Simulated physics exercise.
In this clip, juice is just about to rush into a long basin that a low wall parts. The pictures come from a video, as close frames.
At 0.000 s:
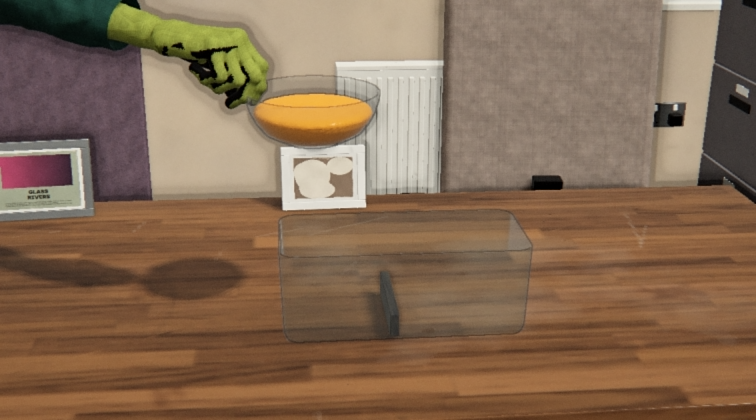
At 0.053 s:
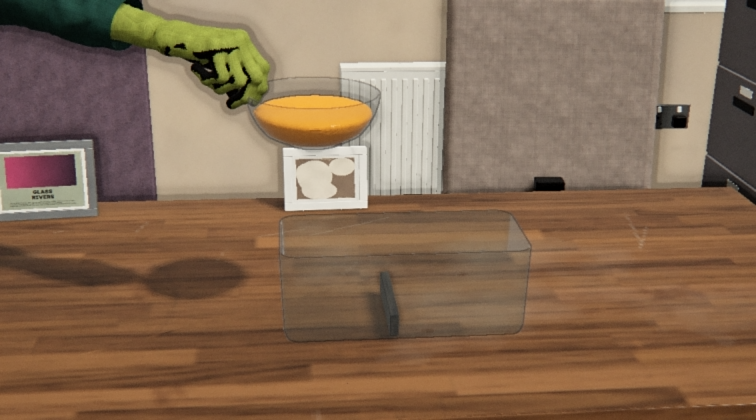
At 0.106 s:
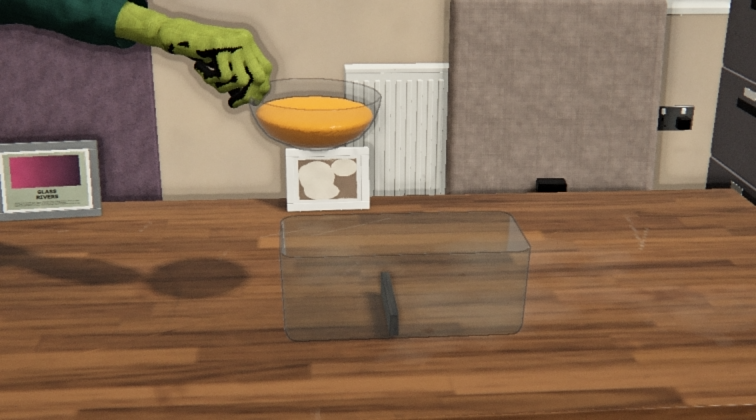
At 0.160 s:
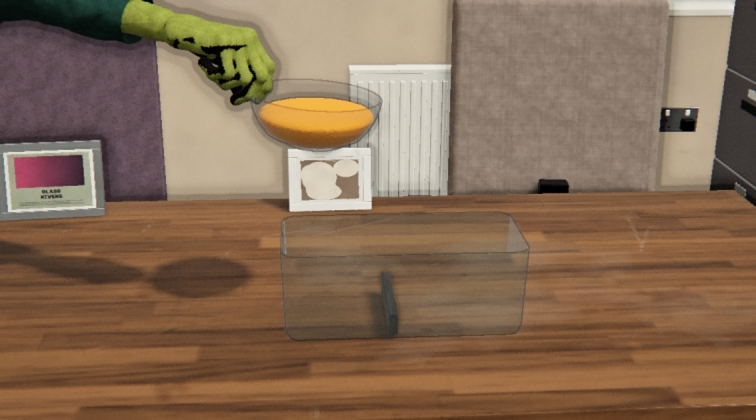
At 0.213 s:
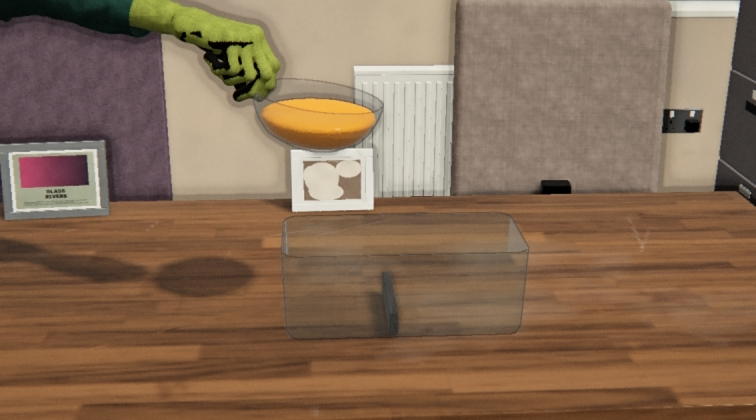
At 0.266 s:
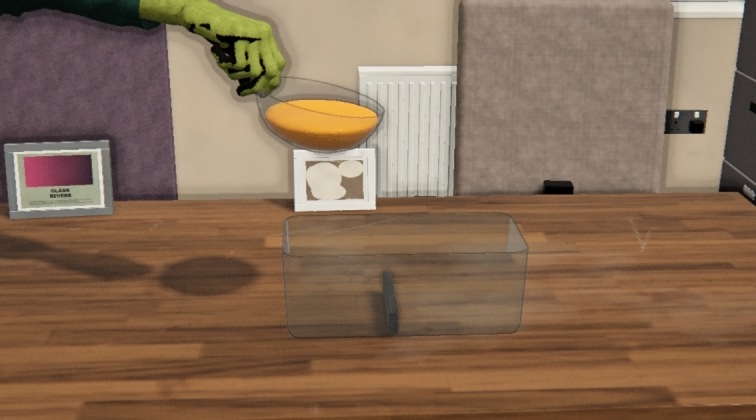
To begin with, a green-gloved hand holds a clear bowl of orange juice almost level above a long, clear basin with a low wall inside, on a wooden surface. The hand then gradually tilts the bowl, lowering its right edge slightly, while the background shifts a little to the right.
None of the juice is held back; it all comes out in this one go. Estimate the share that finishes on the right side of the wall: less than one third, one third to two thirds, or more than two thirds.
The right side ends up with more than two thirds.
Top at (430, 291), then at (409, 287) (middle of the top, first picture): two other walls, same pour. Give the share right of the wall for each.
About 35 per cent, then about 65 per cent.
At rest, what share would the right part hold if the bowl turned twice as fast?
I'd say roughly 65 in every hundred ends up there.
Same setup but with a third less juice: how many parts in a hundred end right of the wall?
Roughly 75 %.
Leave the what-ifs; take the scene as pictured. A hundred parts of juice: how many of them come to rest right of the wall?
Some 75 per cent.
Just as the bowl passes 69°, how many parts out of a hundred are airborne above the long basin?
About 40 per cent.
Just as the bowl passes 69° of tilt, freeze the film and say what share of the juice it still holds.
I'd put it at some 35 in a hundred.
A moment on, the bowl is tipped part way and 34 per cent is still to pour, 1 is left of the wall and 23 right of it.
Next, the bowl is tipped right over and 0 per cent is still to pour, 19 is left of the wall and 78 right of it.
Then the bowl is tipped right over and 0 per cent is still to pour, 21 is left of the wall and 78 right of it.
Later the bowl is tipped right over and 0 per cent is still to pour, 22 is left of the wall and 77 right of it.
At rest 22 per cent lies left of the wall, 78 right of it and 1 outside.
